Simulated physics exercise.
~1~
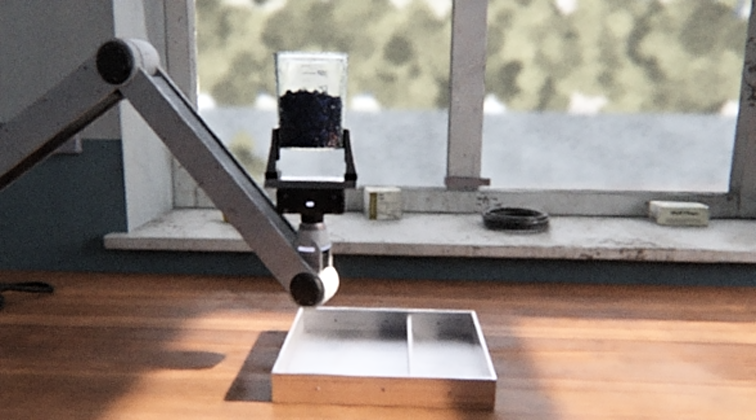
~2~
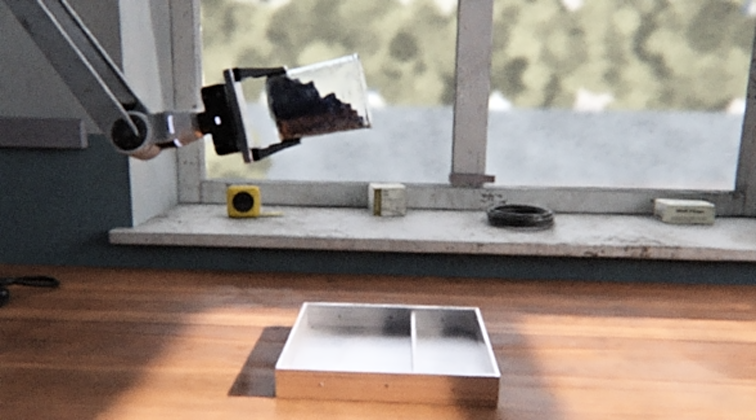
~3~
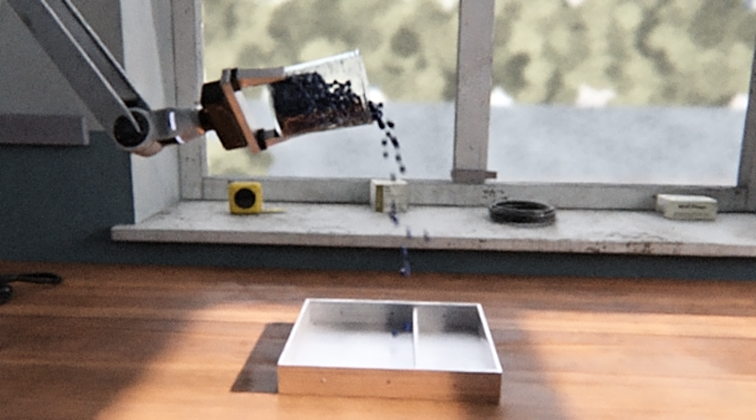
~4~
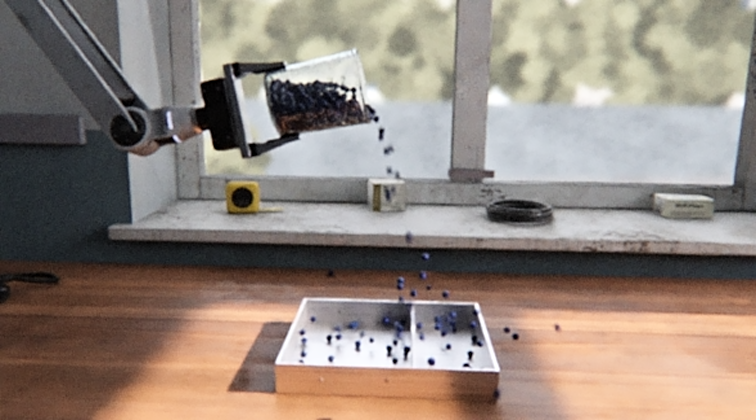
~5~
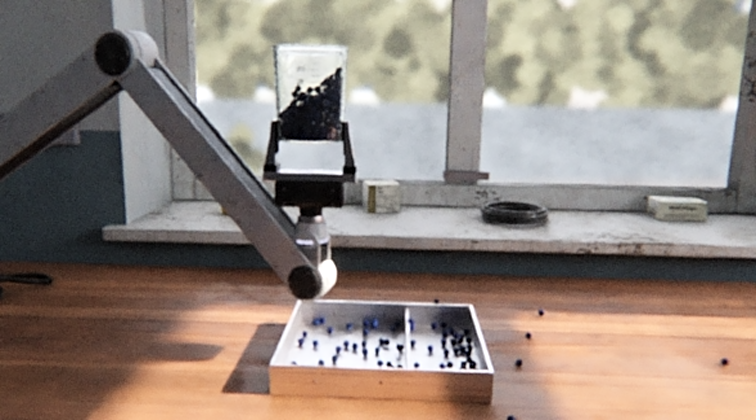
To begin with, a robot arm holds a clear beaker of dark beads upright near a window, with a shallow divided tray on the wooden table below. The arm moves the beaker up and tips it over to the right, and the beads slump toward its rim. A thin stream then spills out and drops into the tray, scattering on both sides of the divider, while a few beads bounce past its right edge. Finally the arm brings the beaker back upright, still holding most of its beads, with many in the tray and several strays on the table.
